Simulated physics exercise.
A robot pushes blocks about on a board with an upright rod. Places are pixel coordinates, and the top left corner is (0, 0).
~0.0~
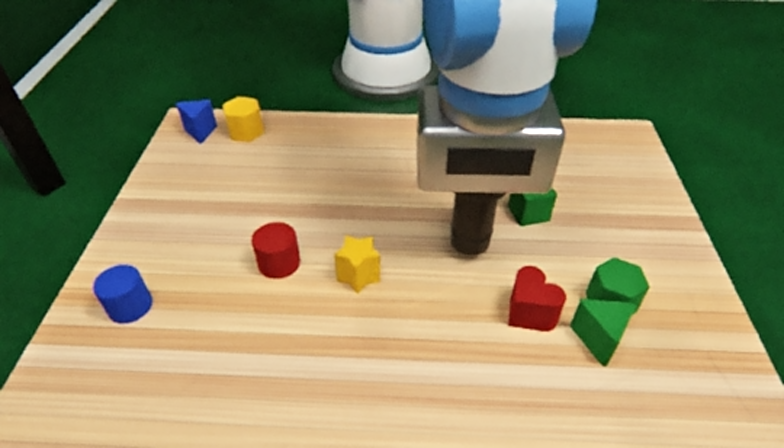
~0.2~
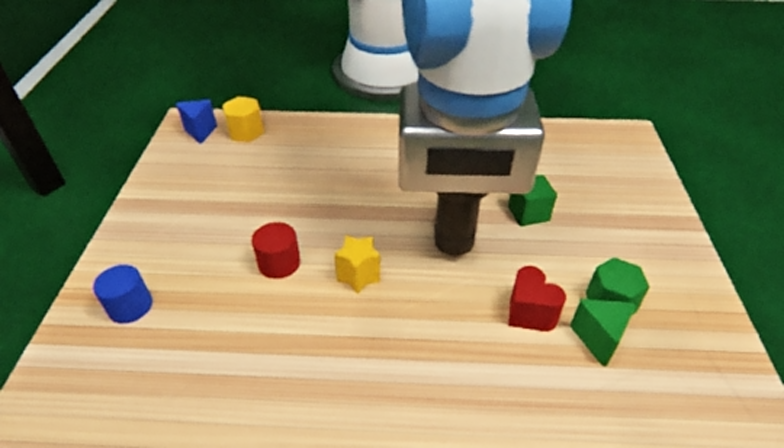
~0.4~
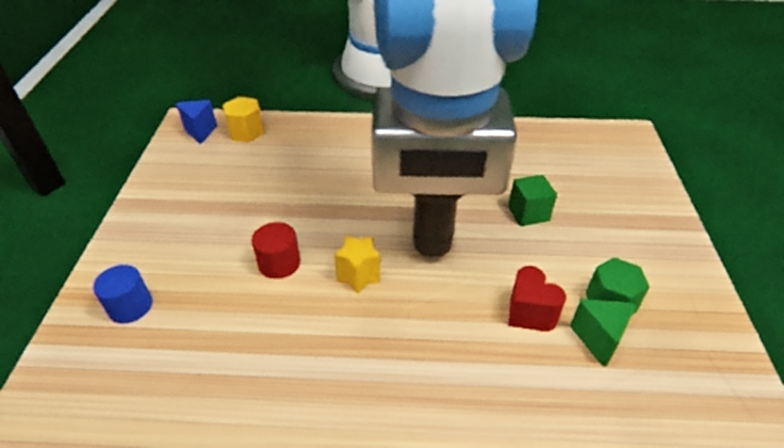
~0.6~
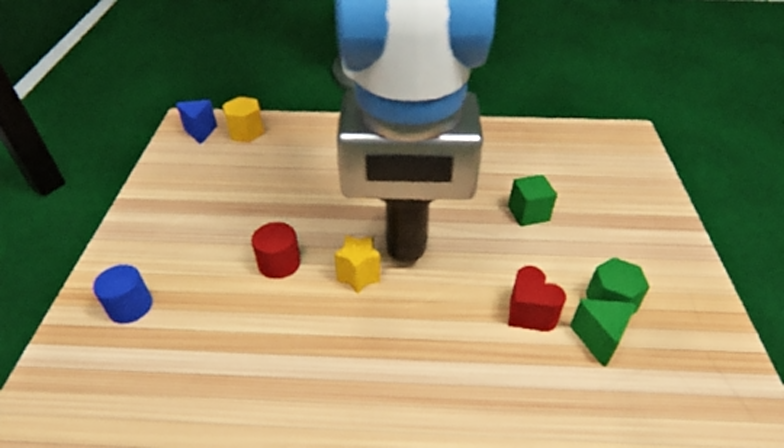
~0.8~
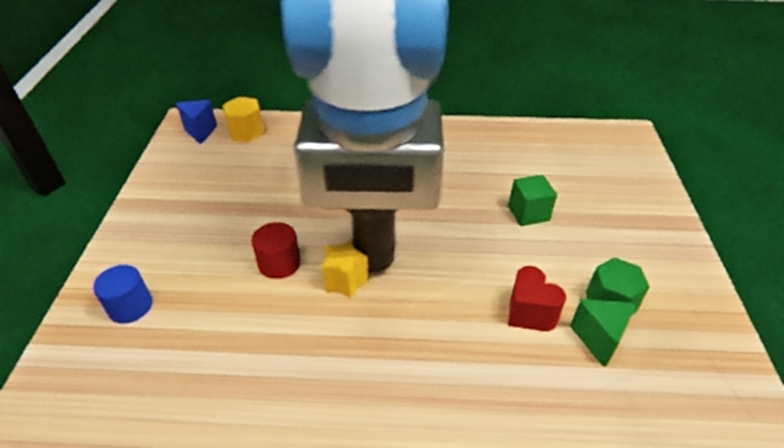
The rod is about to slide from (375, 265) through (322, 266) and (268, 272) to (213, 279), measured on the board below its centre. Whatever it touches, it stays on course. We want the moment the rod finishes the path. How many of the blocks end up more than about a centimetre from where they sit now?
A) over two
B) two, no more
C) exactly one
B.
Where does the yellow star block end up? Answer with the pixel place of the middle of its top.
Somewhere near (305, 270).
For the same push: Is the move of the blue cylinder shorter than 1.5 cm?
My answer is yes.
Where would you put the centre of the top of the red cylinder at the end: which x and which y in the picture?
Close to (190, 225).
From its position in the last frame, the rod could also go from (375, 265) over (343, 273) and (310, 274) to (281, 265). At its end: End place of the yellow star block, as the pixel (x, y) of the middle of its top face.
Its top middle will sit at (284, 275).
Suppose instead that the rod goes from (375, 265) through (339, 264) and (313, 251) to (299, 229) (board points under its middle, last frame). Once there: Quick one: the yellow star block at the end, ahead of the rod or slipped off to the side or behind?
The rod has moved past the yellow star block by the time the path ends.
On the path given first. One third of the way, rod at (321, 258); yellow star block at (310, 268), turned 50° anticlockwise.
Two thirds of the way, rod at (266, 264); red cylinder at (224, 233); yellow star block at (305, 270), turned 70° anticlockwise.
At the end, rod at (210, 271); blue cylinder in place; red cylinder at (190, 225); yellow star block at (305, 270), turned 70° anticlockwise.
